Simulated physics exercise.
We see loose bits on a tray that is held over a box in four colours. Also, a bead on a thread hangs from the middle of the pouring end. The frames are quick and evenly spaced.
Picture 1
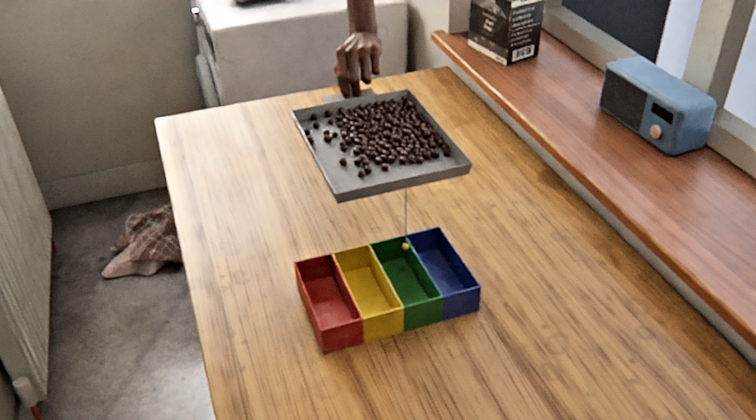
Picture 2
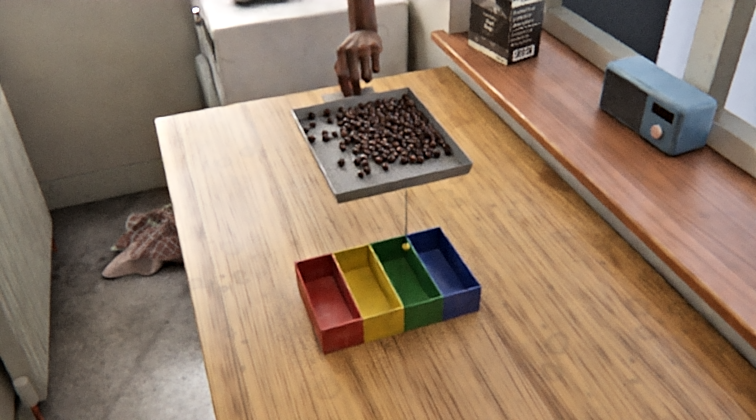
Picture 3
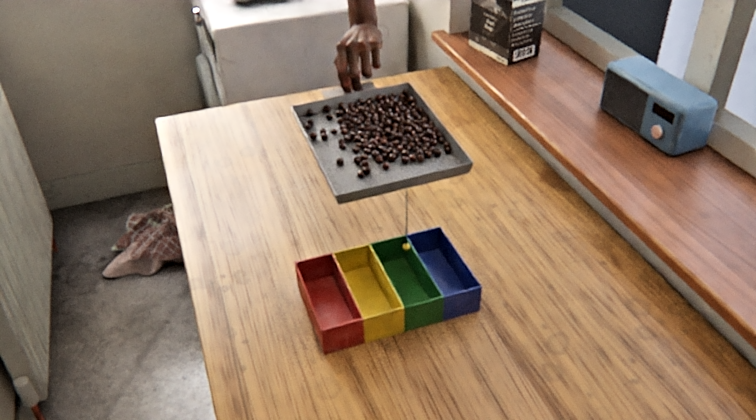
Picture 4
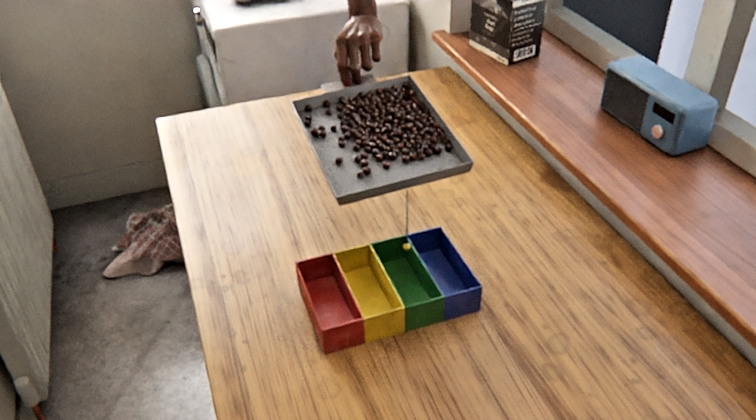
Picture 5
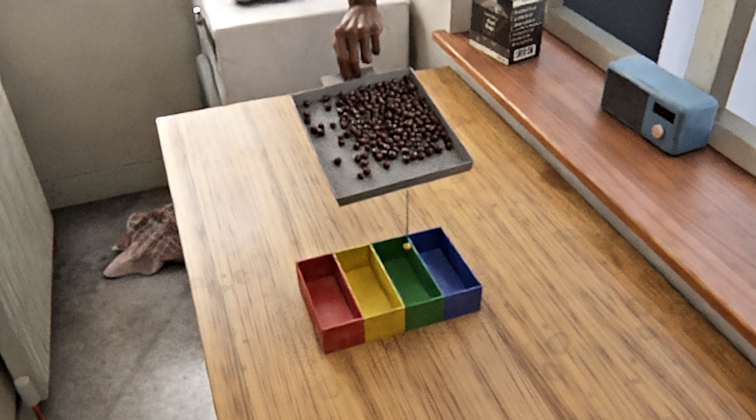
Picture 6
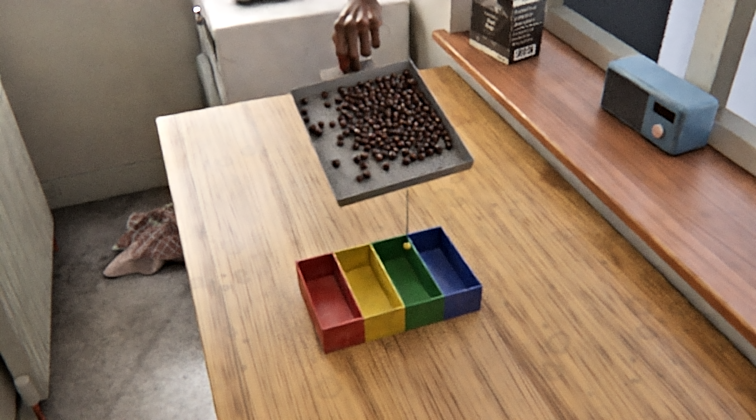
A hand held a gray tray of chocolate balls above a box with red, yellow, green and blue sections, then tilted it slightly toward the near left corner as the balls began shifting on it.
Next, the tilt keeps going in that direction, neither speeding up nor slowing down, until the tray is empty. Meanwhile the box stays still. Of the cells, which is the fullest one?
The yellow one.
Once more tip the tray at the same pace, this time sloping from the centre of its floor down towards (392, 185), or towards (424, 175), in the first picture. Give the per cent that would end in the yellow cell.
Around 30 per cent first, around 0 per cent next.
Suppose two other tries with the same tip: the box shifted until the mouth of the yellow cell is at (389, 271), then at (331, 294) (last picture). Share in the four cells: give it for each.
90 %, 100 %.
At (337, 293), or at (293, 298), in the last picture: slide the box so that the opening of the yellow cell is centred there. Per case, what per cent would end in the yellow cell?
Roughly 50% first, roughly 0% second.
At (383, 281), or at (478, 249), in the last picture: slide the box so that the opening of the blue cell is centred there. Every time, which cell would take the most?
In order: The cell in green, that red cell.
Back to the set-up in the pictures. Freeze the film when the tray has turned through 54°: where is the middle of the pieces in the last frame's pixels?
Near (373, 170).
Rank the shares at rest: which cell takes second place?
Second best is the red one.
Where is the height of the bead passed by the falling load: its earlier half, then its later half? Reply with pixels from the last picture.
The early half goes through (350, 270), the late half through (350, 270).
Just after the last frame, tray tipped steeply; almost all on the tray; just a few in the red cell; just a few in the yellow cell; just a few falling or outside the box.
A moment on, tray tipped right over; roughly a quarter on the tray; roughly a third in the yellow cell; roughly a quarter in the red cell; about a tenth in the green cell; just a few in the blue cell; about a tenth falling or outside the box.
Further on, tray tipped past a quarter turn; roughly half in the yellow cell; roughly a third in the red cell; about a tenth in the green cell; about a tenth falling or outside the box.
When it is over, tray tipped past a quarter turn; roughly half in the yellow cell; roughly a third in the red cell; about a tenth in the green cell; not one in the blue cell; about a tenth outside the box.
